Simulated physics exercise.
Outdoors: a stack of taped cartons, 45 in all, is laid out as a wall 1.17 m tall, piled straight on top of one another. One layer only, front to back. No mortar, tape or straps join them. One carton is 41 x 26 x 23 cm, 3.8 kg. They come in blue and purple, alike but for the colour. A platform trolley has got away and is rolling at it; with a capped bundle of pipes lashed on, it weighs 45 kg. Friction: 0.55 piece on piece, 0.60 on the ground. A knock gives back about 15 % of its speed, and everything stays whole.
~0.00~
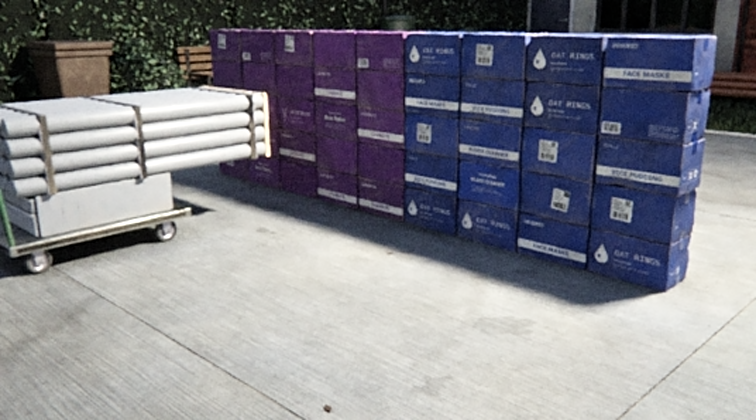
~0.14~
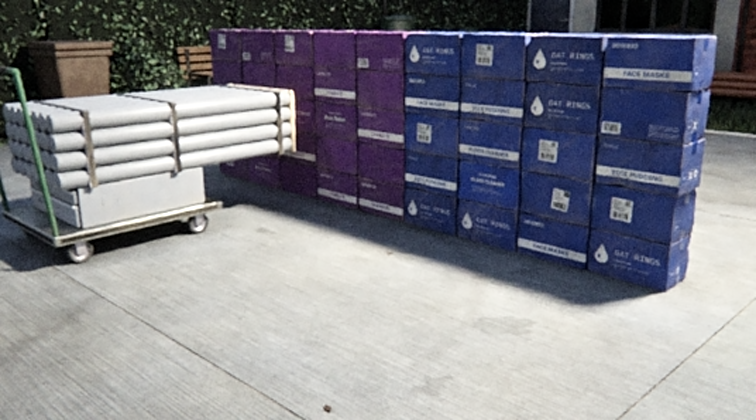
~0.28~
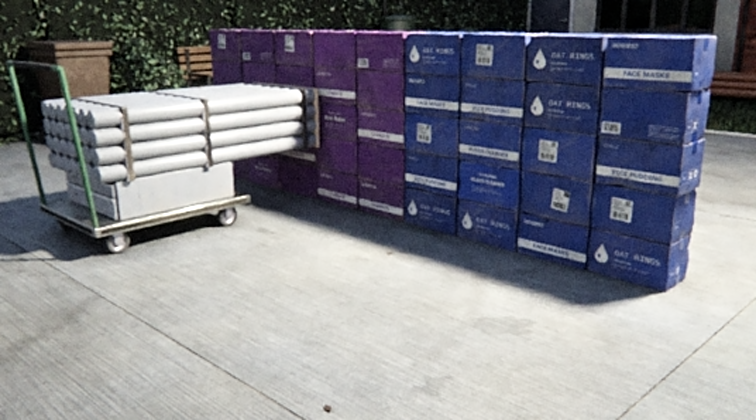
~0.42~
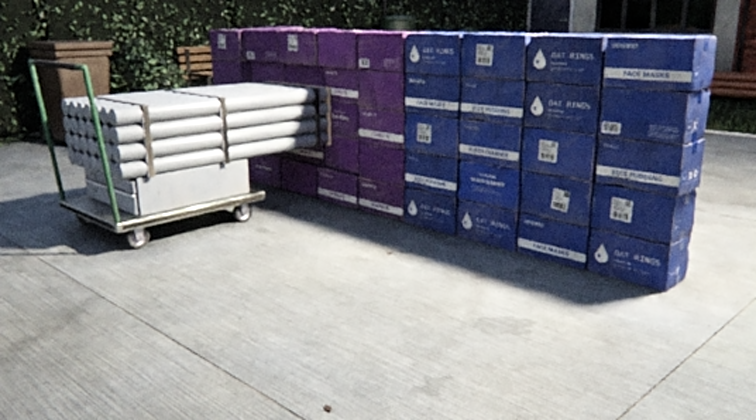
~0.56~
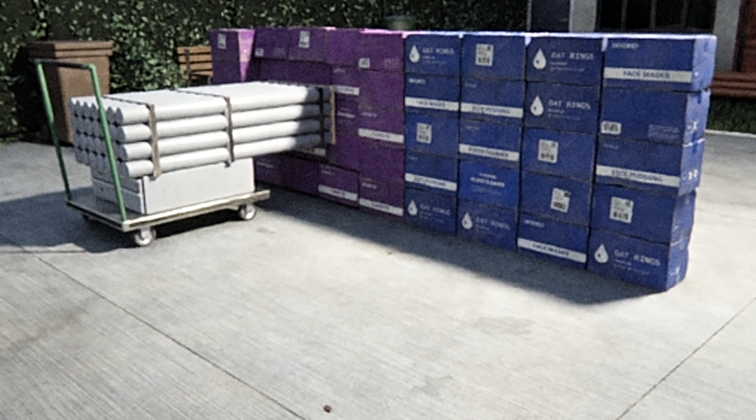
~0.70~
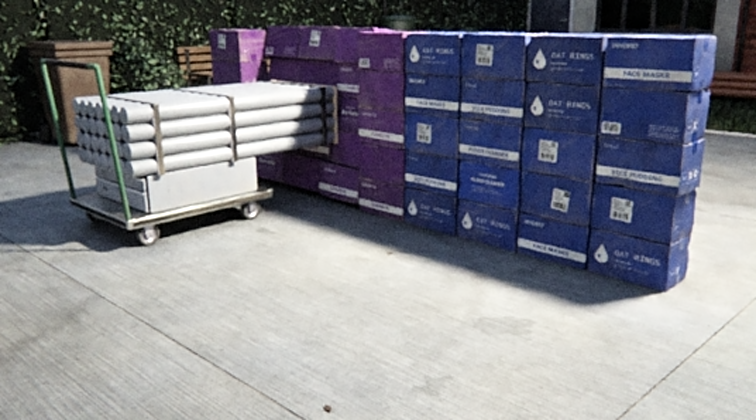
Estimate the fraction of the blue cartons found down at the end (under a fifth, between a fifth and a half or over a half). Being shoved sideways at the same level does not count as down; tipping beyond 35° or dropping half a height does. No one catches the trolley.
Ending down: Under a fifth.
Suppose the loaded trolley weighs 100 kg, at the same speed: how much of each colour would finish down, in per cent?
Then blue 0, purple 60 per cent.
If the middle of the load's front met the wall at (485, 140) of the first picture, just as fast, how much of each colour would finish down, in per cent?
In that case blue 80, purple 0 per cent.
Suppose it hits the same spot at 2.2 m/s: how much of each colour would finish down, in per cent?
In that case blue 0, purple 60 per cent.
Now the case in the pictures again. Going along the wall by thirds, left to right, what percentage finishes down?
Left 70, middle 30, right 0 per cent.
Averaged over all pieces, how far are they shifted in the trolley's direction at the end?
About 30 cm.
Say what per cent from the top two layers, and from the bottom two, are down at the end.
From the top 30, from the bottom 30 per cent.
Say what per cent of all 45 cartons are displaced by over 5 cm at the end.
35 per cent.
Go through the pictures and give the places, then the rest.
In the first picture (each place is the centre of the face we see best), load (260, 114) 47 cm short of the wall; top blue carton (431, 54); top purple carton (225, 45); all as stacked.
The second picture shows load (286, 110) 26 cm short of the wall; top blue carton (431, 54).
The third picture shows load (311, 107) 49 mm short of the wall; top blue carton (431, 54).
The fourth picture shows load (324, 105) 7 cm into the wall's line; top blue carton (431, 54); steepest lean 4°, the carton at (261, 46); 12 have shifted.
The fifth picture shows load (328, 105) 11 cm into the wall's line; top blue carton (431, 54); 15 have shifted.
The sixth picture shows load (331, 104) 14 cm into the wall's line; top blue carton (431, 54); top purple carton (225, 45); 15 have shifted.
By 0.88 s, load 17 cm past the wall's line, still rolling; none of the 20 blue cartons down (0 of 45 in all colours); top blue carton unmoved.
By 1.12 s, load 20 cm past the wall's line, still rolling; none of the 20 blue cartons down (10 of 45 in all colours); top blue carton unmoved.
By 1.32 s, load 21 cm past the wall's line, still rolling; none of the 20 blue cartons down (15 of 45 in all colours); top blue carton unmoved.
By 1.56 s, load 22 cm past the wall's line, stopped; none of the 20 blue cartons down (15 of 45 in all colours); top blue carton unmoved.
When it is over (2.1 s), load 22 cm past the wall's line, stopped; none of the 20 blue cartons down (15 of 45 in all colours); top blue carton unmoved; top purple carton unmoved. That is 0 per cent. In pixels of the last frame, middles, top blue carton near (446, 53), top purple carton near (238, 45).
